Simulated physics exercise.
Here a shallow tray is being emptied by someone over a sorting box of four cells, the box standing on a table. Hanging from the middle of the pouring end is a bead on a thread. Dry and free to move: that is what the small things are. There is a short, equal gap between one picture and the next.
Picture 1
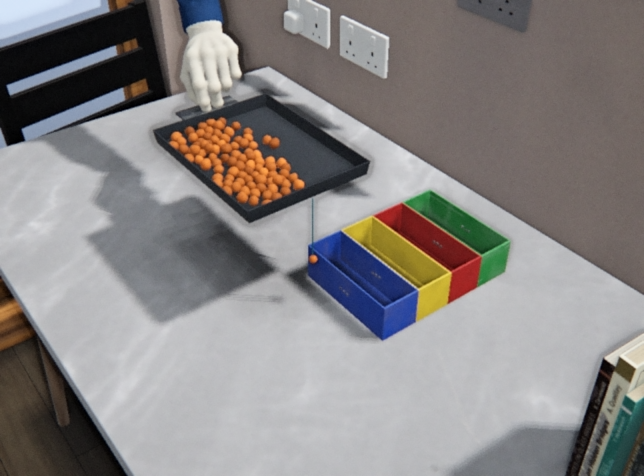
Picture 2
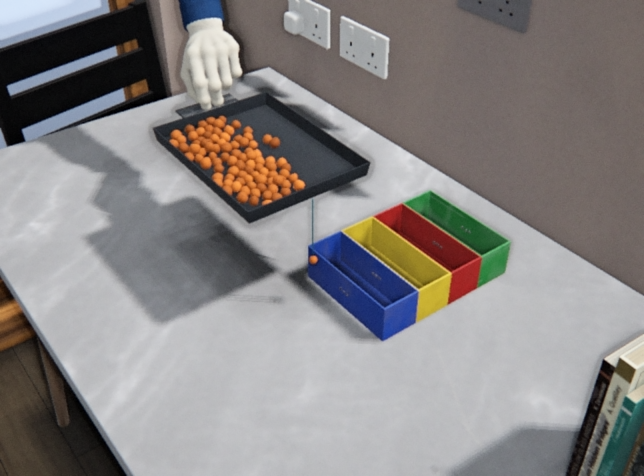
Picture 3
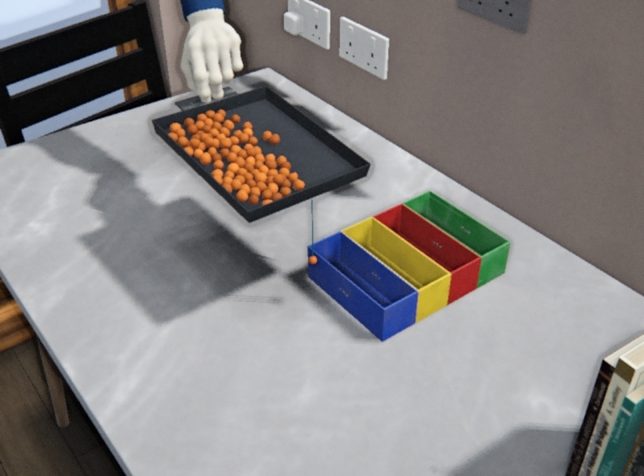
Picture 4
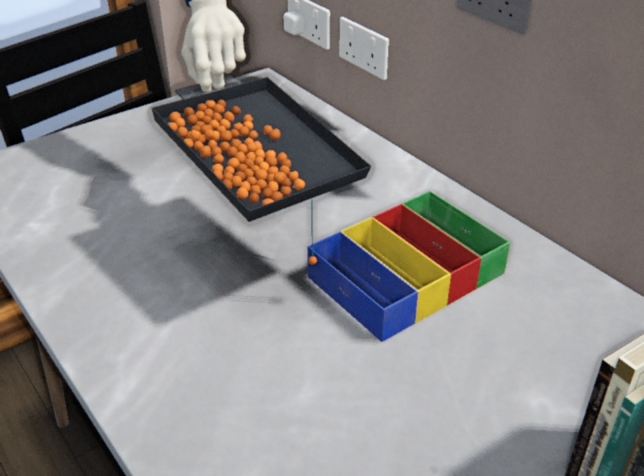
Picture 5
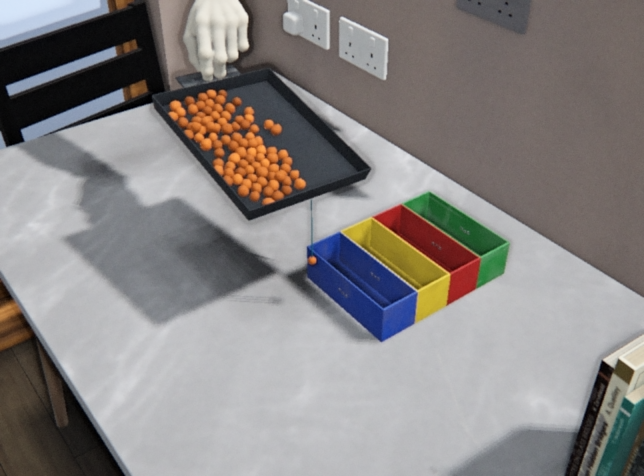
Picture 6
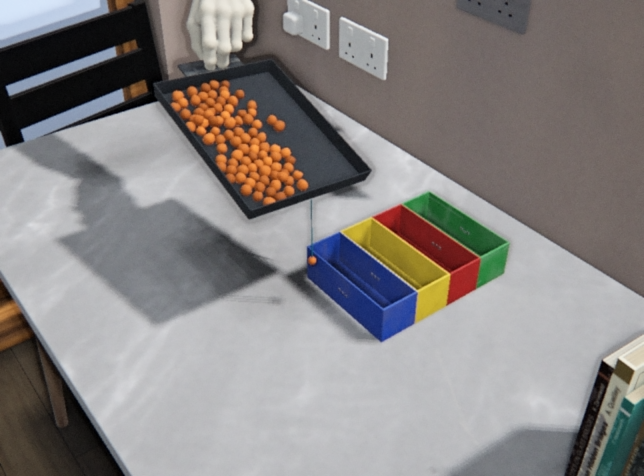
At first, a pale hand holds a dark tray of small orange balls above a table, beside a box with blue, yellow, red and green cells, a bead hanging on a thread. Then the hand slowly raises the tray's far end, and the balls shift only slightly while the bead stays nearly still.
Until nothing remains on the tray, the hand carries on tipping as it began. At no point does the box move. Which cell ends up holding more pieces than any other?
The blue cell ends up holding the most.
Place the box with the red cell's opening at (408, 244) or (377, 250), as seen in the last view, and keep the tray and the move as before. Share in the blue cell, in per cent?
40 %, then 20 %.
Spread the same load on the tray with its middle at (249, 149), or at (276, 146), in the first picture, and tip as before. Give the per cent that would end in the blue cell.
Shares in turn: 40 % and 40 %.
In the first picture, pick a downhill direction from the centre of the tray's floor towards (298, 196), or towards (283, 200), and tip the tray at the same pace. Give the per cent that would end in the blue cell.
For the first aim it is 20 in a hundred, for the second 0 in a hundred.
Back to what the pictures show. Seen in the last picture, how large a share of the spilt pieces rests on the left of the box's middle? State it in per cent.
Estimate: Roughly 80 %.
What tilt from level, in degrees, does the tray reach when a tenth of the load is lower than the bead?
Tilt: Around 110 degrees.
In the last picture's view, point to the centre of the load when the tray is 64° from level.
The load is centred near (310, 162).
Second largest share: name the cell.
The answer here is yellow.
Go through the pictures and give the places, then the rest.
Corners of the pouring end (248, 209) and (367, 161), level; middle of the load (233, 162), coated peanuts; bead on its thread (313, 259); blue cell (400, 312); yellow cell (433, 294); red cell (464, 277); green cell (494, 261), in the first frame.
Corners of the pouring end (249, 210) and (367, 162), level; middle of the load (233, 162), in the second frame.
Corners of the pouring end (249, 209) and (368, 163), tipped barely, lowest at the right corner; middle of the load (233, 158), in the third frame.
Corners of the pouring end (250, 209) and (368, 165), tipped a little, lowest at the right corner; middle of the load (233, 152), in the fourth frame.
Corners of the pouring end (251, 208) and (368, 167), tipped a little, lowest at the right corner; middle of the load (234, 147), in the fifth frame.
Corners of the pouring end (252, 208) and (369, 169), tipped clearly, lowest at the right corner; middle of the load (236, 142), about a tenth on the move; blue cell (399, 314); yellow cell (432, 296); red cell (463, 279); green cell (493, 263), in the sixth frame.
Just after the last frame, tray tipped steeply; almost all on the tray; just a few falling or outside the box.
A moment on, tray tipped past a quarter turn; almost all on the tray; just a few in the blue cell; just a few in the yellow cell; just a few falling or outside the box.
Further on, tray tipped past a quarter turn; roughly a third in the blue cell; roughly a quarter in the yellow cell; roughly a third falling or outside the box.
When it is over, tray tipped past a quarter turn; roughly a third in the blue cell; roughly a quarter in the yellow cell; not one in the red cell; not one in the green cell; roughly a third outside the box.
